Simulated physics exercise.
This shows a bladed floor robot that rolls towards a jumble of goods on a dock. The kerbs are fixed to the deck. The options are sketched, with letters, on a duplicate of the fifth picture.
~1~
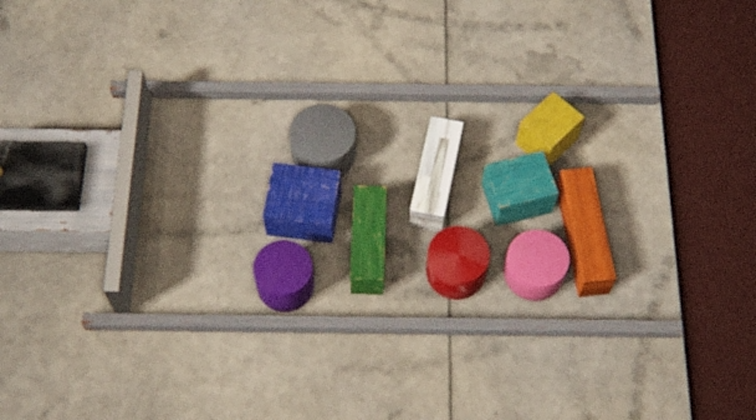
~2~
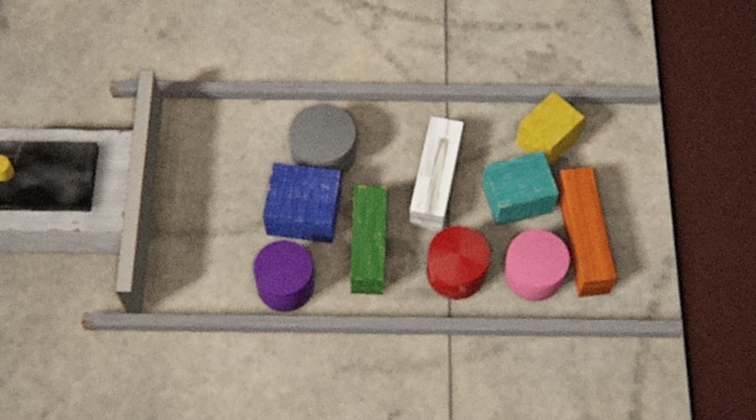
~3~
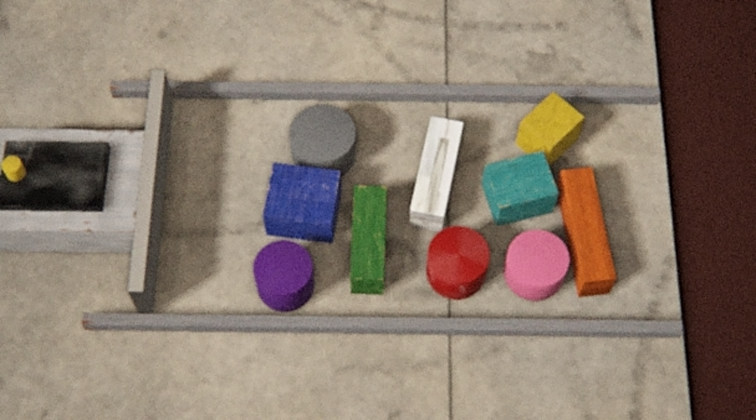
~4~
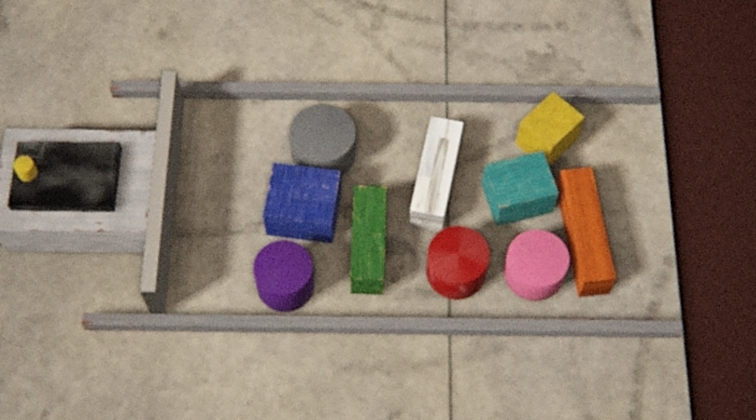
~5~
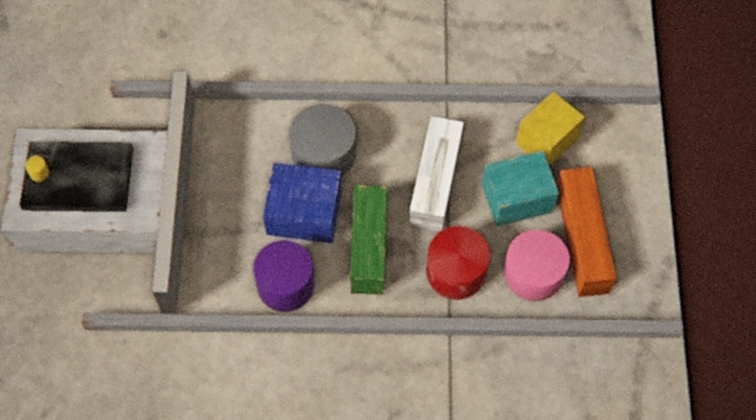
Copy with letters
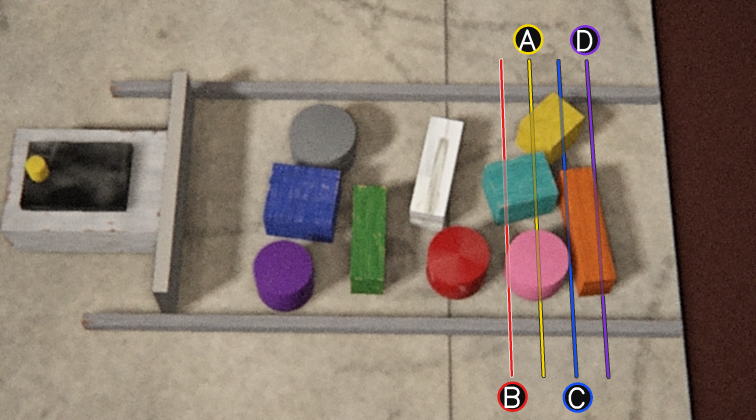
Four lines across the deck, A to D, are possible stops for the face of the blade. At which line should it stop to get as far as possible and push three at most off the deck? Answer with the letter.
The farthest such stop is A.
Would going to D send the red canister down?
Yes.
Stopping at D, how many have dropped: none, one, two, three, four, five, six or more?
Six or more.
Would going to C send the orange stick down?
Yes.
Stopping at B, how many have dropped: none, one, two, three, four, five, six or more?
By then, two.
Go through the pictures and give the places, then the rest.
The first picture shows purple canister (285, 277); grey canister (323, 143); orange stick (585, 231).
The second picture shows robot (50, 175); red canister (458, 263).
The third picture shows robot (62, 175); white stick (436, 174).
The fourth picture shows robot (74, 175); yellow crate (549, 131).
The fifth picture shows robot (85, 176); blue crate (303, 203); purple canister (285, 277); grey canister (323, 143).
On the marked copy, A at (536, 209); B at (506, 208); C at (567, 209); D at (597, 210).
Taking A. A third of the way, robot (217, 177); purple canister (338, 278); grey canister (347, 143).
Two thirds of the way, robot (349, 179); orange stick (660, 221); pink canister (624, 276).
When it is over, robot (451, 180); orange stick over the edge; turquoise crate over the edge; three fallen.
As for the rest, B is within the limit but short; C drops six; D drops seven.
